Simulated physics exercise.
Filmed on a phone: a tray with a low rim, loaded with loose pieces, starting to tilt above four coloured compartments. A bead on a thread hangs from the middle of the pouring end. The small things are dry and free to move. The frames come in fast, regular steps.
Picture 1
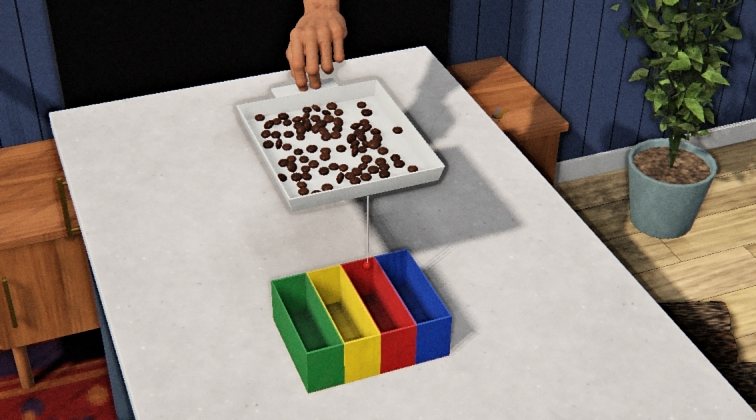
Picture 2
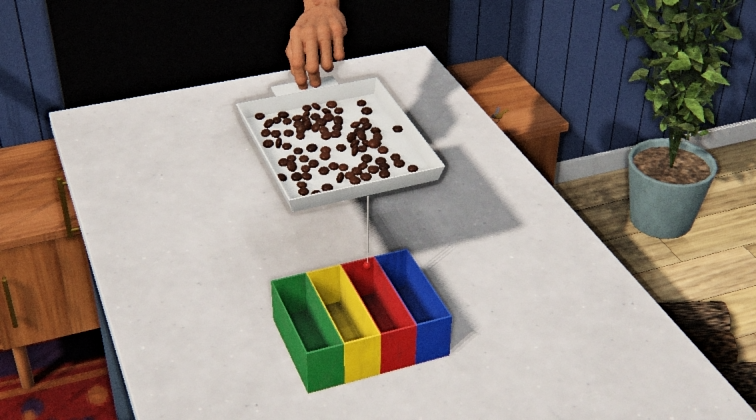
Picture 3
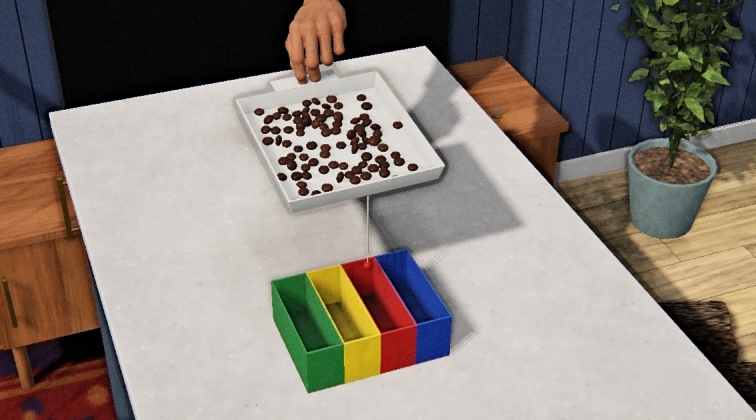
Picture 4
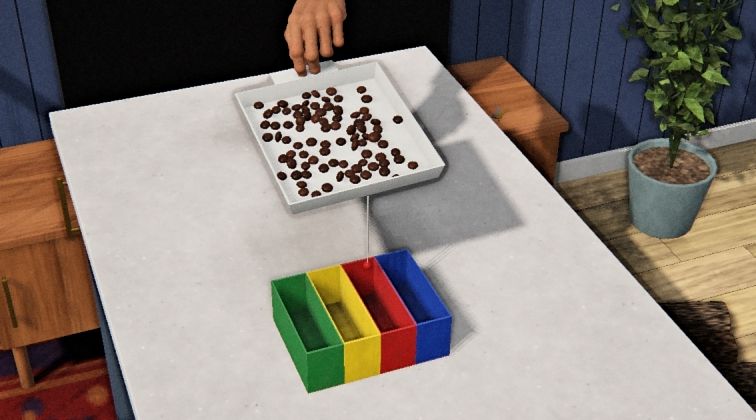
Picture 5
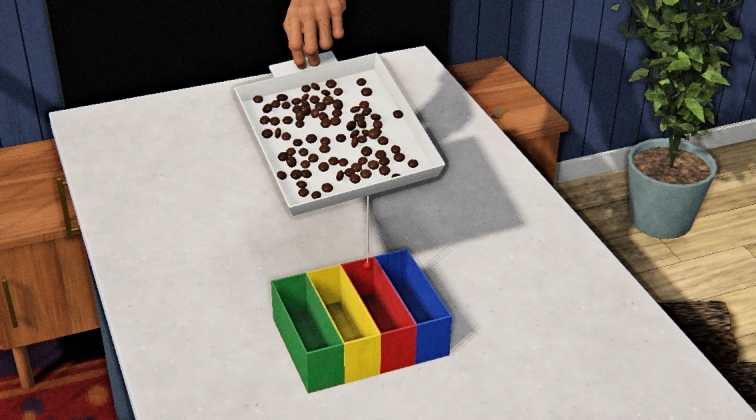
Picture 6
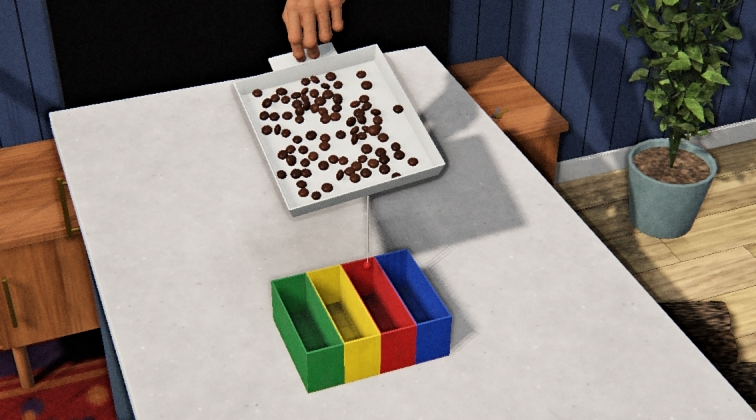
White tray of small dark brown pieces tilting slightly, its left front corner dipping, as a hand grips it above coloured compartments.
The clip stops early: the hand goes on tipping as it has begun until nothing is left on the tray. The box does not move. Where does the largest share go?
It favours the green compartment.
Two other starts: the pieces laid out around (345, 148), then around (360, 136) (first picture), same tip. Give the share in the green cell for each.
The first gives 50 %, the second 50 %.
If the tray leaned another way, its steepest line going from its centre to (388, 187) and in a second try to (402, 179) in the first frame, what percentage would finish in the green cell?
Roughly 0 per cent, and 0 per cent.
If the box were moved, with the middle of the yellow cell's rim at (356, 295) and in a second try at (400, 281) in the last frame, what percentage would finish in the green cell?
Near 50 % and 10 %.
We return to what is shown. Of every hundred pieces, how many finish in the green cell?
Roughly 60 in a hundred.
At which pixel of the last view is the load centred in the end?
At about (313, 337).
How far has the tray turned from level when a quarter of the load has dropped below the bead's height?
Near 80 degrees.
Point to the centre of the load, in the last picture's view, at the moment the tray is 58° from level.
Close to (321, 185).
Shortly afterwards, tray tipped steeply; all but a few on the tray; only a few falling or outside the box.
Next, tray tipped right over; near half on the tray; near a quarter in the green cell; a little in the yellow cell; only a few in the red cell; a little falling or outside the box.
Some moments later, tray tipped past a quarter turn; near two thirds in the green cell; near a quarter in the yellow cell; a little in the red cell; a little falling or outside the box.
In the end, tray tipped past a quarter turn; near two thirds in the green cell; near a quarter in the yellow cell; a little in the red cell; none at all in the blue cell; a little outside the box.
